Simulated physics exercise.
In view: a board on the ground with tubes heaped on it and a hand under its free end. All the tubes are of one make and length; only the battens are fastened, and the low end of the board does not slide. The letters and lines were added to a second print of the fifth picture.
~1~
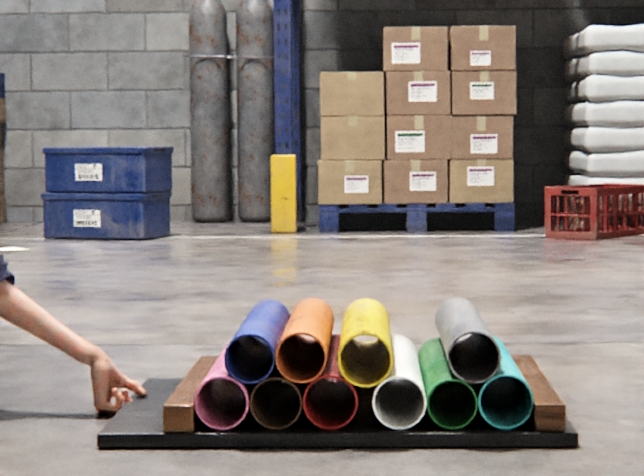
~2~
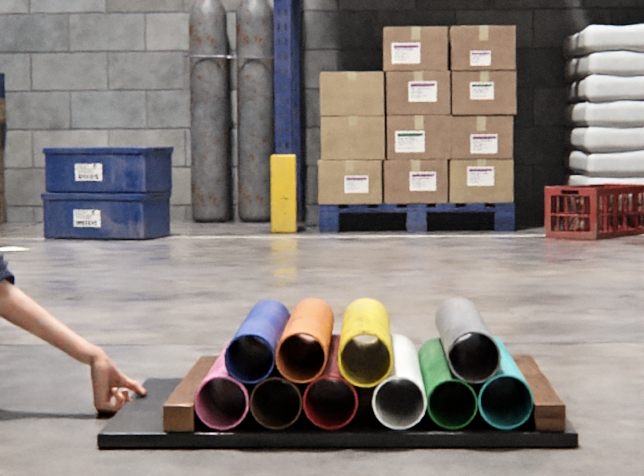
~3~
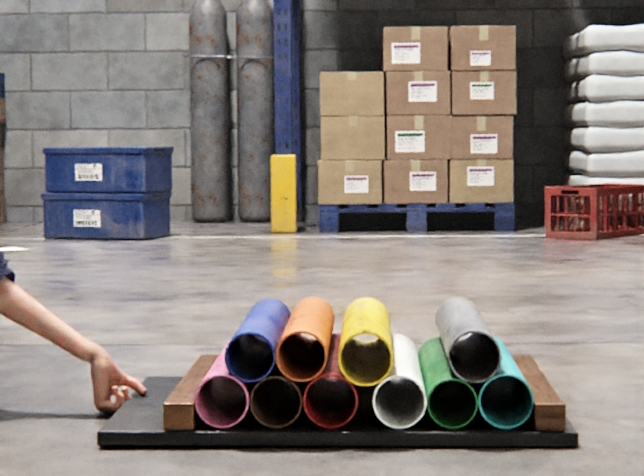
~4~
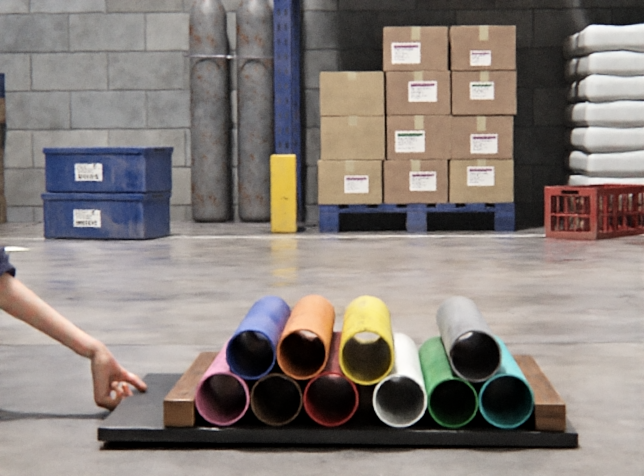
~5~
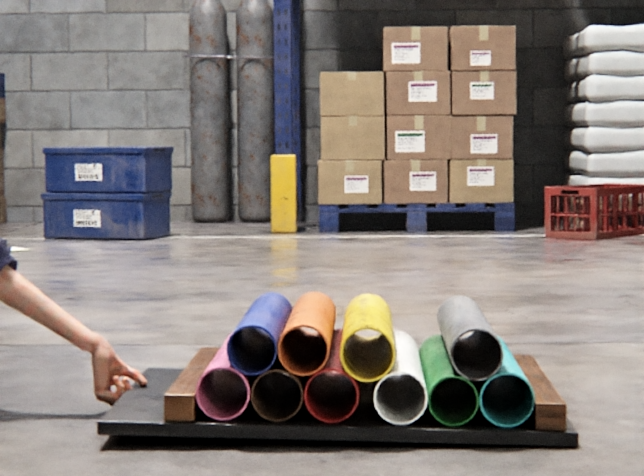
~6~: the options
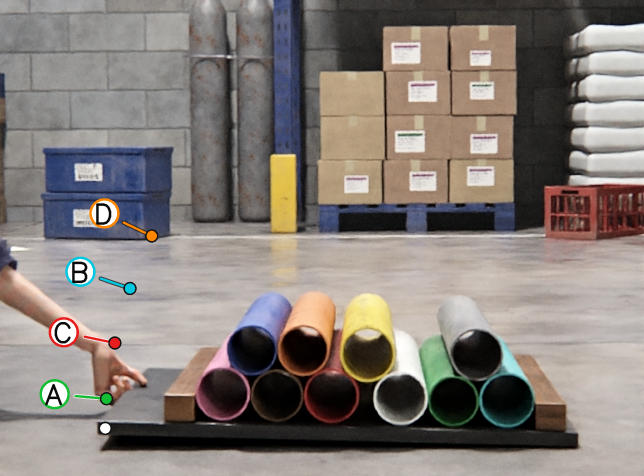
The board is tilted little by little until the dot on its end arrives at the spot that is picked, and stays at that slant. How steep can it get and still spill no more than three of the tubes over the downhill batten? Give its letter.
The answer is mark D.
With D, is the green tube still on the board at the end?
The green tube: Yes.
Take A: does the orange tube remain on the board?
Yes, with A.
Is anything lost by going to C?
No, at C.
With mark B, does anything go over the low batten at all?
No.
On the copy, A at (107, 398); B at (130, 289); C at (115, 343); D at (152, 236); the white dot at (105, 428).
On D. First, board at 16°.
Then, board at 26°.
Finally, board at 26°, none over the low batten.
By contrast, A none over the low batten; B none over the low batten; C none over the low batten.
